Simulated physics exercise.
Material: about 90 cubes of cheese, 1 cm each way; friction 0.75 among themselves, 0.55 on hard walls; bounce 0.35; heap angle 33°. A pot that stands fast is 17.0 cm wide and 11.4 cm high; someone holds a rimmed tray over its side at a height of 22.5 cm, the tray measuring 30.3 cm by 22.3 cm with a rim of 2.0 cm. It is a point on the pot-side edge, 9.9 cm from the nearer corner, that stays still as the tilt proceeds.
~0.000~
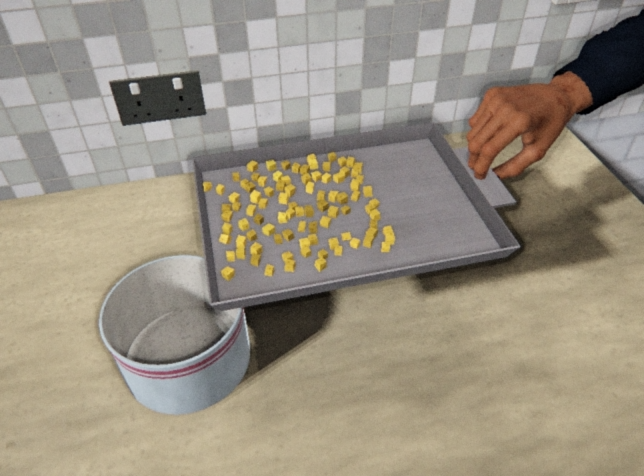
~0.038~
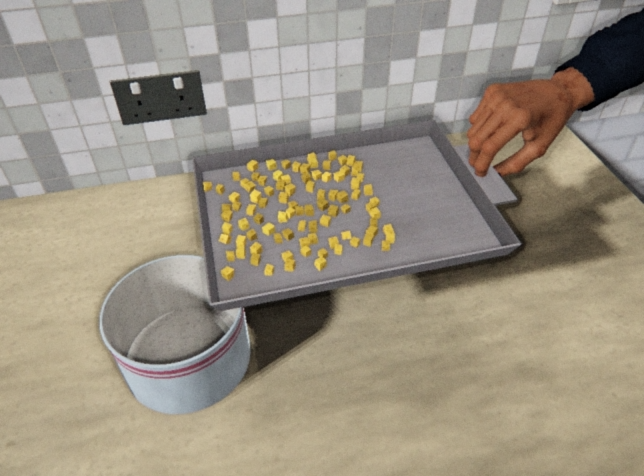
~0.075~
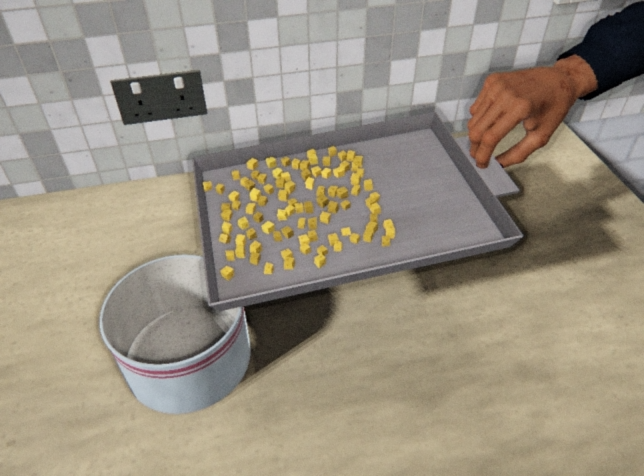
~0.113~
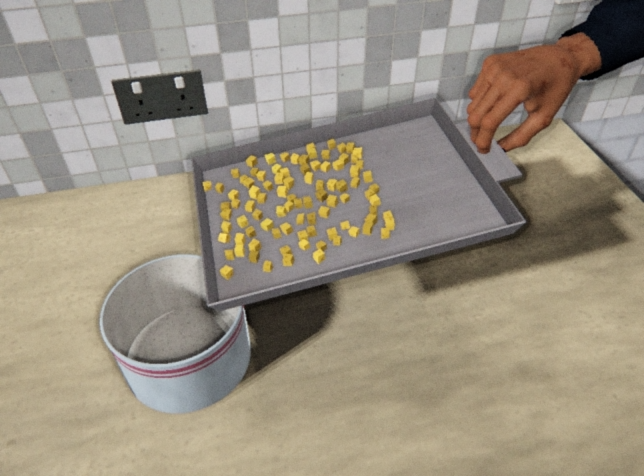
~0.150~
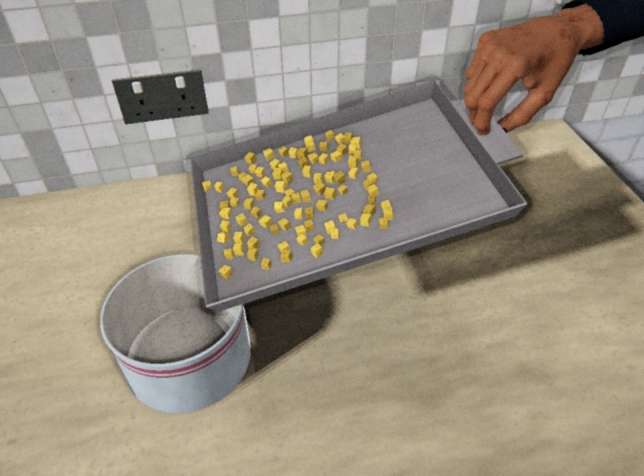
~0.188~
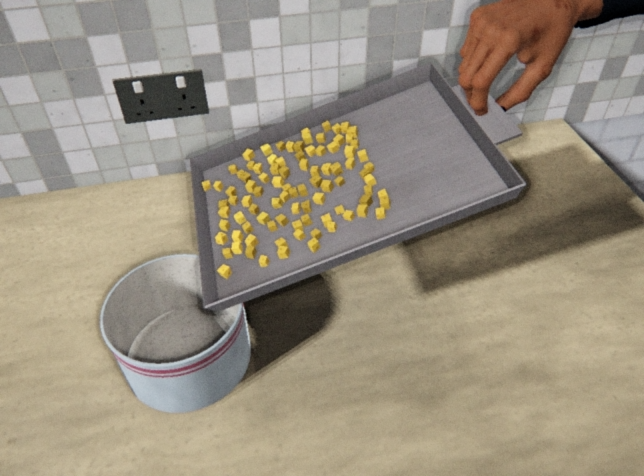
A hand lifts the right end of a grey tray of yellow cubes beside a pot.
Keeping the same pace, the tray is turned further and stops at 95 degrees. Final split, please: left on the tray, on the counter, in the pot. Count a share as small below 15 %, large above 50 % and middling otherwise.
Left on the tray: Small. Counter: Middling. Pot: Large.
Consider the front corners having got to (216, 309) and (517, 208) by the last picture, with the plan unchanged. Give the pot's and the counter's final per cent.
You'd end with pot at 25 and counter at 75.
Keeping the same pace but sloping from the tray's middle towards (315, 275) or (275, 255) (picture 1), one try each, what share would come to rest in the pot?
0 and 20 %.
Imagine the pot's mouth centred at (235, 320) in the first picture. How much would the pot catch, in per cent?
About 30 per cent.
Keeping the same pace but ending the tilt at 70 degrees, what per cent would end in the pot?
Roughly 45 %.
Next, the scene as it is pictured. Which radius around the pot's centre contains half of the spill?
I'd say around 28 centimetres.
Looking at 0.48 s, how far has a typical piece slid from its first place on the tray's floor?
I'd say close to 3 centimetres.
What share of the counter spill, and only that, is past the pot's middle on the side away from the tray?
Near 80 in a hundred.
Then, at 0.48 s, tilt 55 degrees; the tray holds 100 %, the pot 0 %.
Then, at 0.68 s, tilt 82 degrees; the tray holds 60 %, the pot 0 %.
After 0.99 s, tilt 95 degrees; the tray holds 10 %, the pot 60 %.
By 2.2 s all is still; tray 5 %, counter 30 %, pot 65 %.
